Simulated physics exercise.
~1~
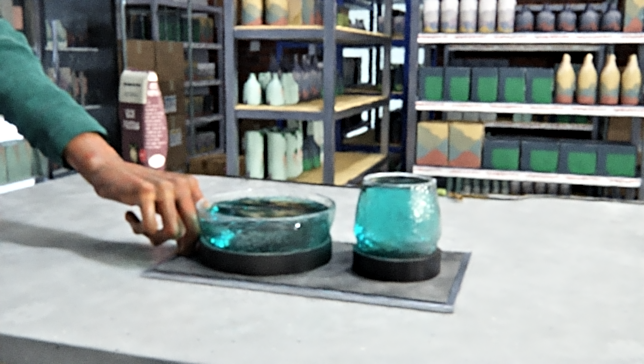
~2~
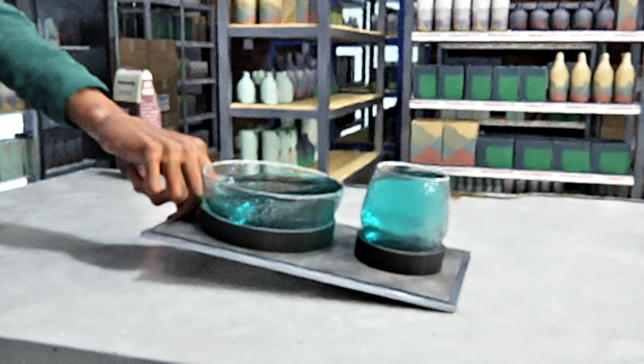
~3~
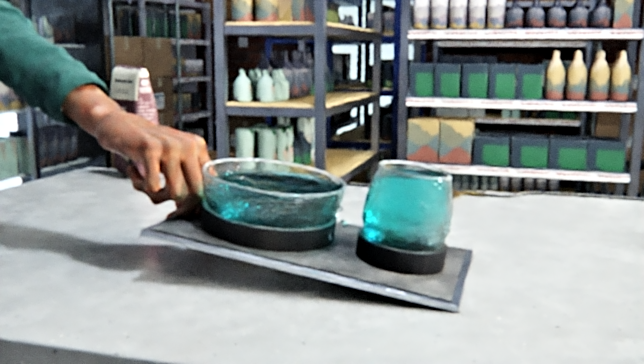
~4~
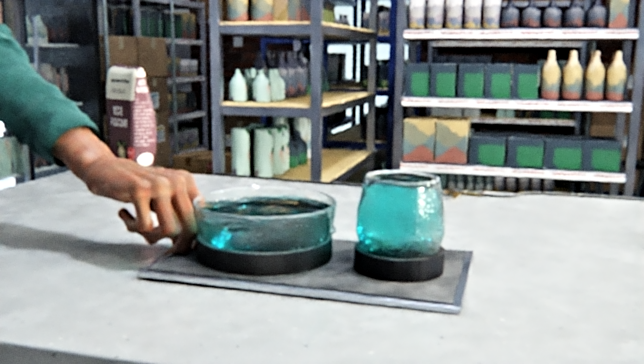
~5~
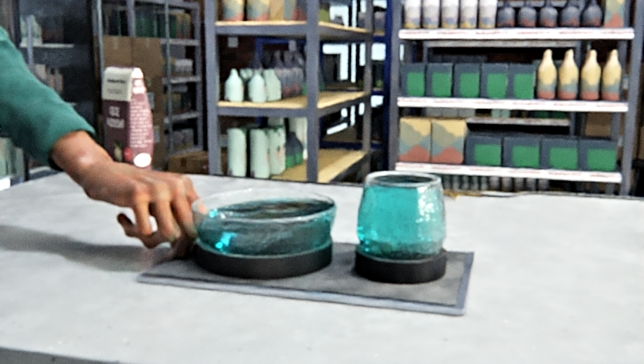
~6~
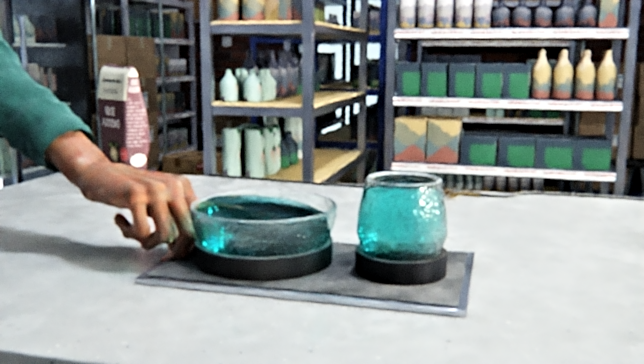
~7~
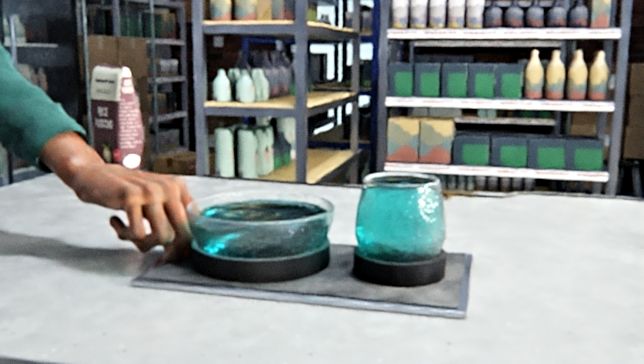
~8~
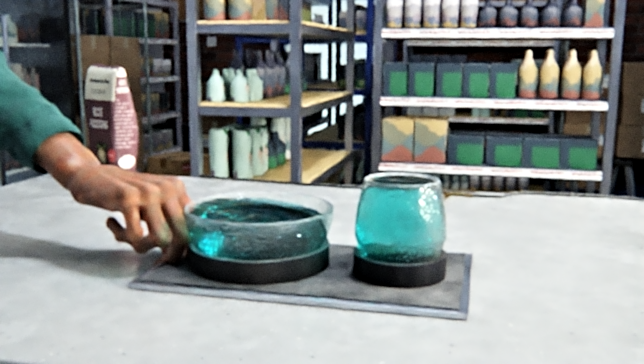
In a storeroom, a hand gently raising the left end of a tray holding a bowl and glass of teal water, then lowering it flat.
